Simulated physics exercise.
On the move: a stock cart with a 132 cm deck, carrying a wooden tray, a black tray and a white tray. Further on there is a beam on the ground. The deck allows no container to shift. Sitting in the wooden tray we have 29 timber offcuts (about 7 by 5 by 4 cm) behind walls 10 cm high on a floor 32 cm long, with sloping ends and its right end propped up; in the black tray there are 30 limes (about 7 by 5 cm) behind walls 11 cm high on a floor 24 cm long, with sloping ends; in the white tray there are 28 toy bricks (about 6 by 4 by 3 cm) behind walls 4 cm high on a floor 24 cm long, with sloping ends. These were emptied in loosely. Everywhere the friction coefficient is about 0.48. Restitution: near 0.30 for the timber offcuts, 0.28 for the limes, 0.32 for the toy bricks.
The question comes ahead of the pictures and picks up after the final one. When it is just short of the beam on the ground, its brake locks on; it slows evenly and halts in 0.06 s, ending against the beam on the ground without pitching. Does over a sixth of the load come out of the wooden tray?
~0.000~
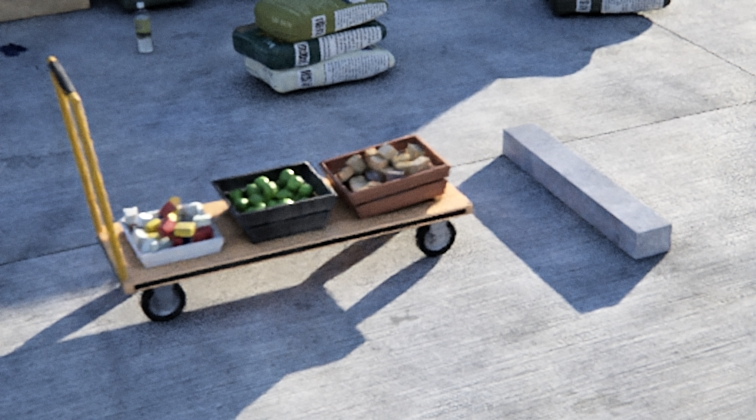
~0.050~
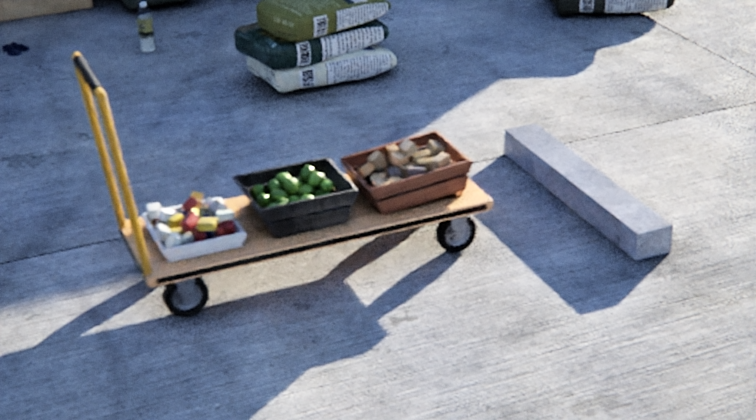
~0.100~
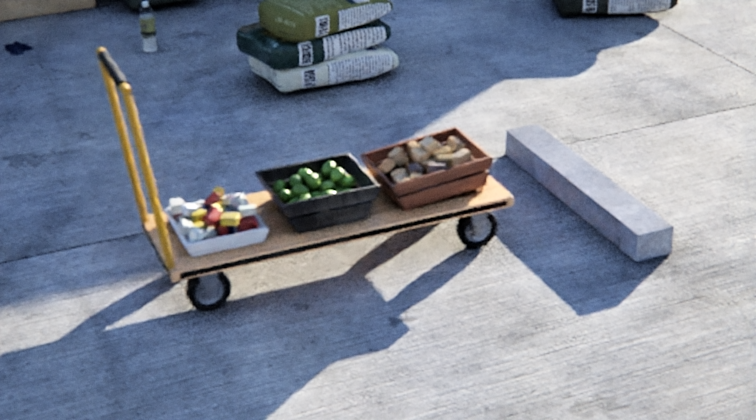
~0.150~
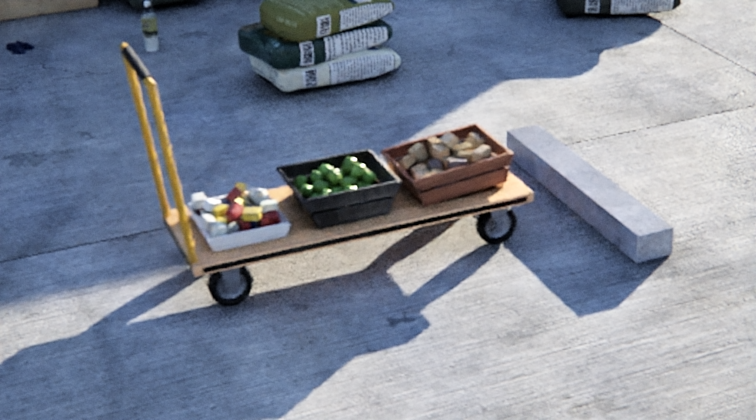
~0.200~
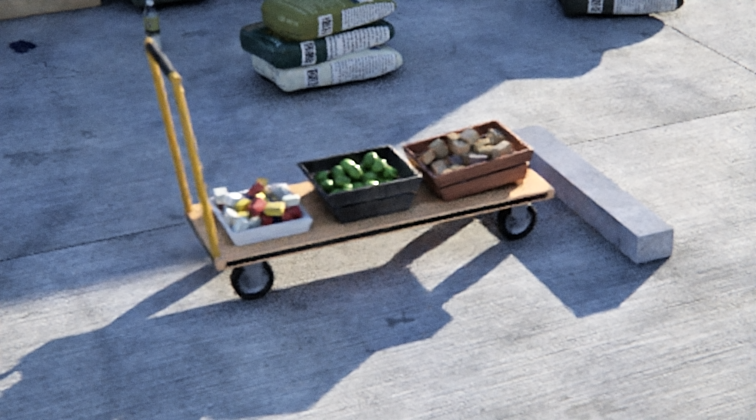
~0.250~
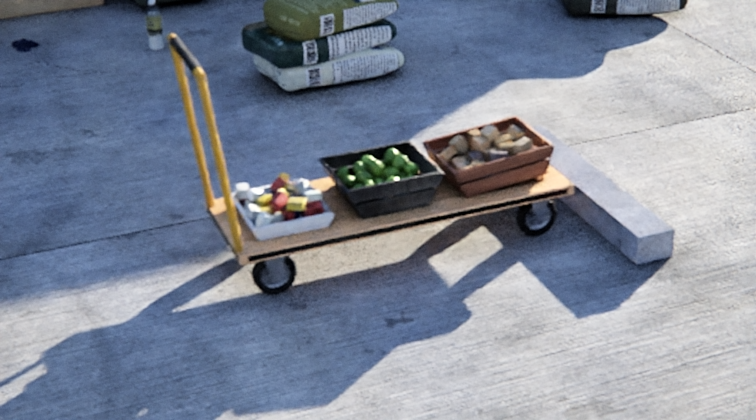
No.
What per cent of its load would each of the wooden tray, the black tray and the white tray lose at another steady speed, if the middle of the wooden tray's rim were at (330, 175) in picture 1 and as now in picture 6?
Under that change it'd be wooden tray at 0, black tray at 0 and white tray at 50 percent.
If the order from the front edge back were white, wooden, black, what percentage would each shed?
Wooden tray 0 %, black tray 0 %, white tray 30 %.
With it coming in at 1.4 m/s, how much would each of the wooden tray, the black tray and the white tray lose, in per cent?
Wooden tray 0 %, black tray 0 %, white tray 20 %.
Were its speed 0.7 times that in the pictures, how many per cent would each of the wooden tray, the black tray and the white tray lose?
Wooden tray 0, black tray 0, white tray 0 per cent.
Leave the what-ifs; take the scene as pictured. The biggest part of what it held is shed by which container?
It's the white tray.
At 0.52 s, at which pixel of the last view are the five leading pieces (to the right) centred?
(559, 130).
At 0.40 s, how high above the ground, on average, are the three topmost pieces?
Height, averaged: Around 38 cm.
After 0.30 s, braking starts.
After 0.40 s, wooden tray 29 in, 0 out, black tray 30 in, 0 out and white tray 27 in, 1 out.
After 0.52 s, wooden tray 28 in, 1 out, black tray 30 in, 0 out and white tray 22 in, 6 out.
After 0.75 s, wooden tray 28 in, 1 out, black tray 30 in, 0 out and white tray 20 in, 8 out.
Final count (at 1.26 s), wooden tray 28 in, 1 out, black tray 30 in, 0 out and white tray 20 in, 8 out. Asked share, 1 of 29, 3 per cent.
